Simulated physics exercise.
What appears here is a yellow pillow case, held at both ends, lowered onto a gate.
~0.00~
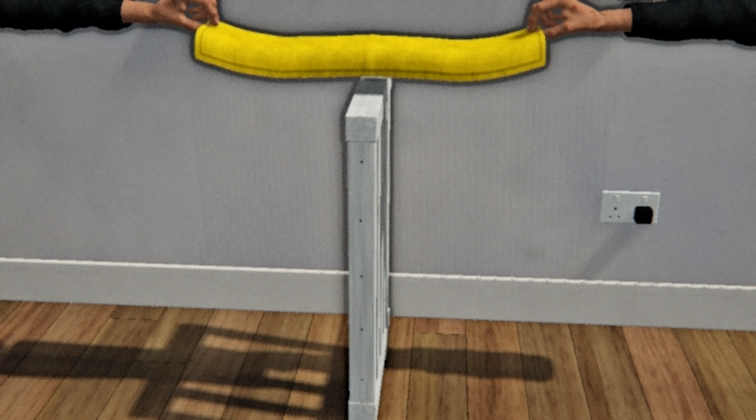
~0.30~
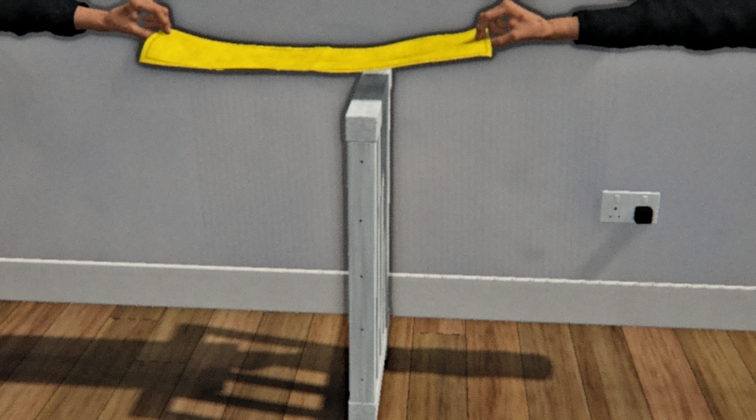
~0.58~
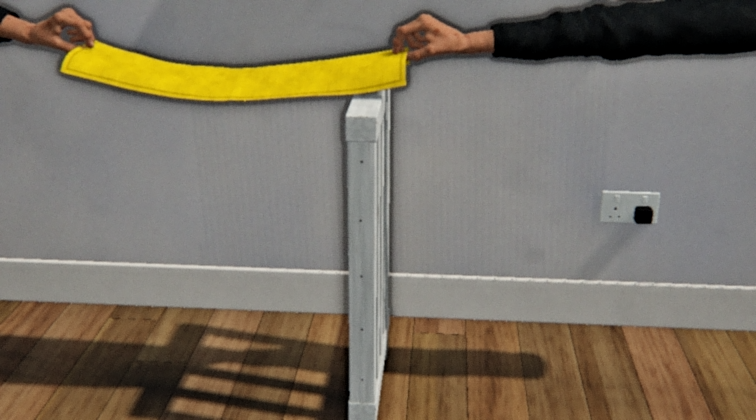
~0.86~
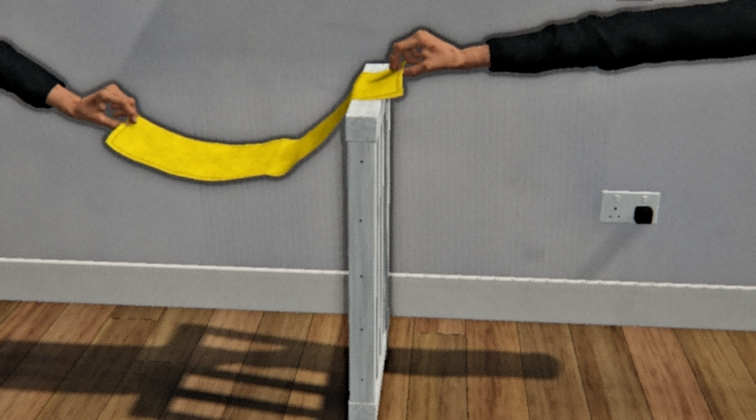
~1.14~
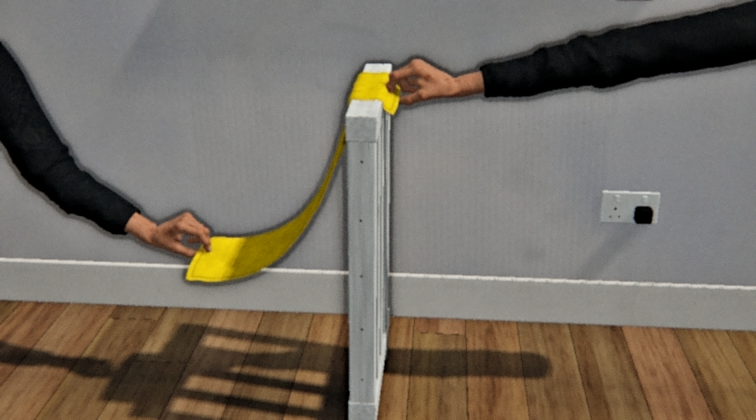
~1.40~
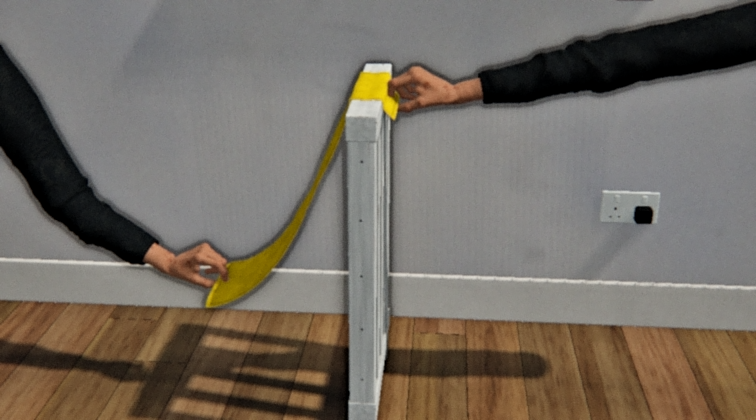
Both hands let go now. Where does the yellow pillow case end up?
Most likely it heads off to the left, as I see it.
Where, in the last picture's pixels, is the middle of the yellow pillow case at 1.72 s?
Roughly (316, 270).
After 1.72 s, pillow case clear of the top and falling near (316, 271).
After 1.98 s, pillow case in a heap on the floor near (319, 392).
At rest, pillow case in a heap on the floor near (320, 395). The yellow pillow case drops leftwards.
